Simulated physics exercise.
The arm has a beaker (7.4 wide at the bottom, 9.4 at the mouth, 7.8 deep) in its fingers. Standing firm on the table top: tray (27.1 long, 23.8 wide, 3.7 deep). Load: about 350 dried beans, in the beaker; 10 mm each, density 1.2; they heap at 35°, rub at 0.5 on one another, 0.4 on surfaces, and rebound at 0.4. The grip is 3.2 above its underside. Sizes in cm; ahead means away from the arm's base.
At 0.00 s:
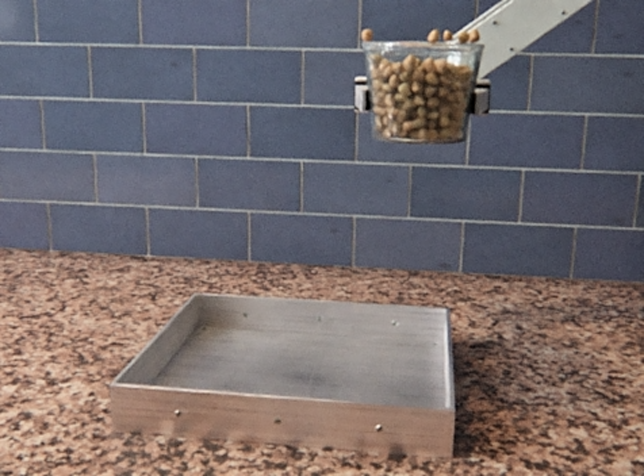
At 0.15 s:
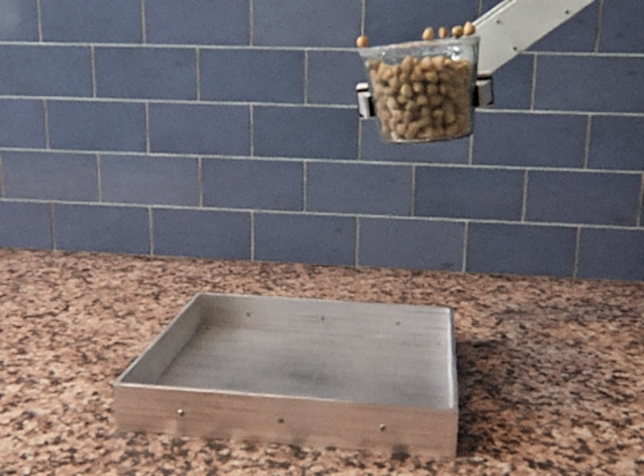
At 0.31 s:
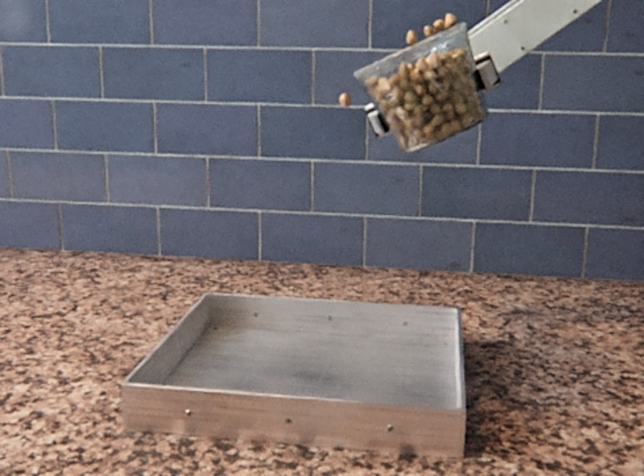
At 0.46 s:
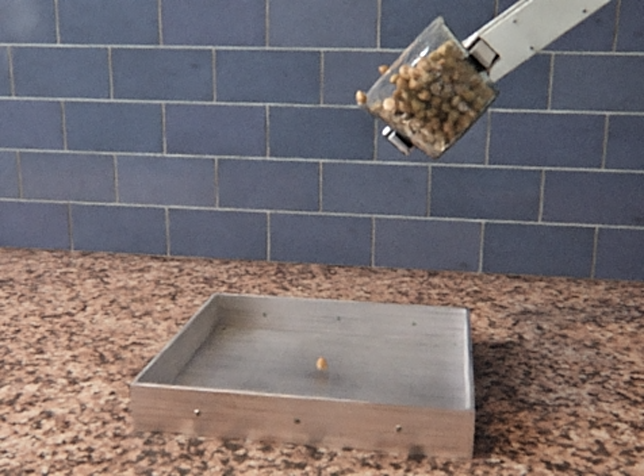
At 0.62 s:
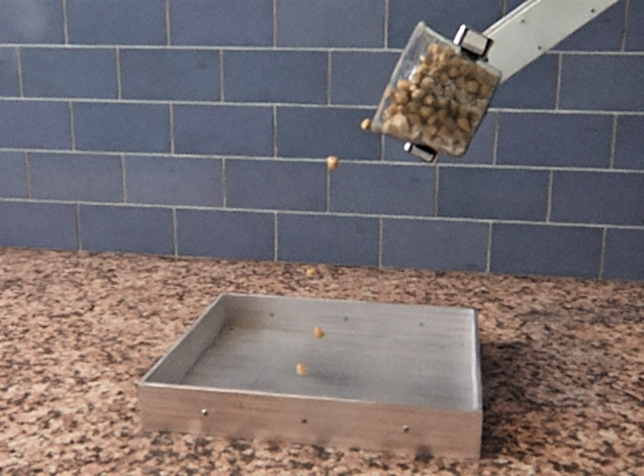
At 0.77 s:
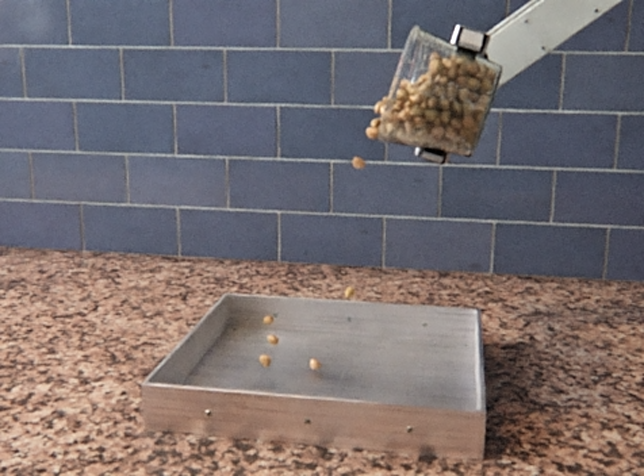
On a speckled countertop by a blue tiled wall, a robotic arm tilted a clear beaker of dried beans steeply to the left, and a few beans dropped into the shallow tray below.
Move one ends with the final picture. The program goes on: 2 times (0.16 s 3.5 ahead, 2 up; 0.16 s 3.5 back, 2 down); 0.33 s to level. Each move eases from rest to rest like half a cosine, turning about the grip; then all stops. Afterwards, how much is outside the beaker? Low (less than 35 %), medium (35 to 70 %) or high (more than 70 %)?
Outside the beaker the share is medium, 35 to 70 %.
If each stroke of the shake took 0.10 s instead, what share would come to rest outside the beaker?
Then about 90 per cent.
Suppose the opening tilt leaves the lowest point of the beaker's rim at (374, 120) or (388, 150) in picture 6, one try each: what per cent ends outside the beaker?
Some 30 and 85 per cent.
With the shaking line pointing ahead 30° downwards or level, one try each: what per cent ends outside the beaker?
About 35 and 55 per cent.
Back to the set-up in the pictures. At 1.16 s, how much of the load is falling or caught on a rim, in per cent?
About 15 per cent.
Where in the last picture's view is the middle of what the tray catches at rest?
Around (293, 370).
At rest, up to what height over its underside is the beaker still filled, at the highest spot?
Some 6.0 cm.
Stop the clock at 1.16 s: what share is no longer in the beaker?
Some 35 per cent.
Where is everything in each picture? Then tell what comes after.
In the first picture, beaker middle at (421, 93), level; upper third of the load around (423, 71), from x 365 to 475, top at y 35; 348 in the beaker.
In the second picture, beaker middle at (423, 92), tilted 7° forward; upper third of the load around (426, 70), from x 365 to 470, top at y 30.
In the third picture, beaker middle at (428, 93), tilted 26° forward; upper third of the load around (433, 72), from x 345 to 475, top at y 20; 347 in the beaker, 1 in flight or on a rim.
In the fourth picture, beaker middle at (434, 95), tilted 48° forward; upper third of the load around (439, 73), from x 320 to 485, top at y 45; 346 in the beaker, 1 in the tray, 1 in flight or on a rim.
In the fifth picture, beaker middle at (440, 97), tilted 67° forward; upper third of the load around (445, 76), from x 300 to 490, top at y 45; 344 in the beaker, 2 in the tray, 2 in flight or on a rim.
In the sixth picture, beaker middle at (443, 99), tilted 74° forward; upper third of the load around (452, 81), from x 265 to 490, top at y 60; 342 in the beaker, 5 in the tray, 1 in flight or on a rim.
By 1.16 s, tilted 74° forward, highest piece 28 above the table; 221 in the beaker, 74 in the tray, 53 in flight or on a rim.
By 1.55 s, tilted 47° forward, highest piece 29 above the table; 194 in the tray, 147 in the beaker, 1 on the table or floor, 6 in flight or on a rim.
By 1.94 s, level, highest piece 30 above the table; 200 in the tray, 147 in the beaker, 1 on the table or floor.
By 2.99 s, level, highest piece 30 above the table; 200 in the tray, 147 in the beaker, 1 on the table or floor.
Final count, 200 in the tray, 147 in the beaker, 1 on the table or floor. That is 58 % outside the beaker.
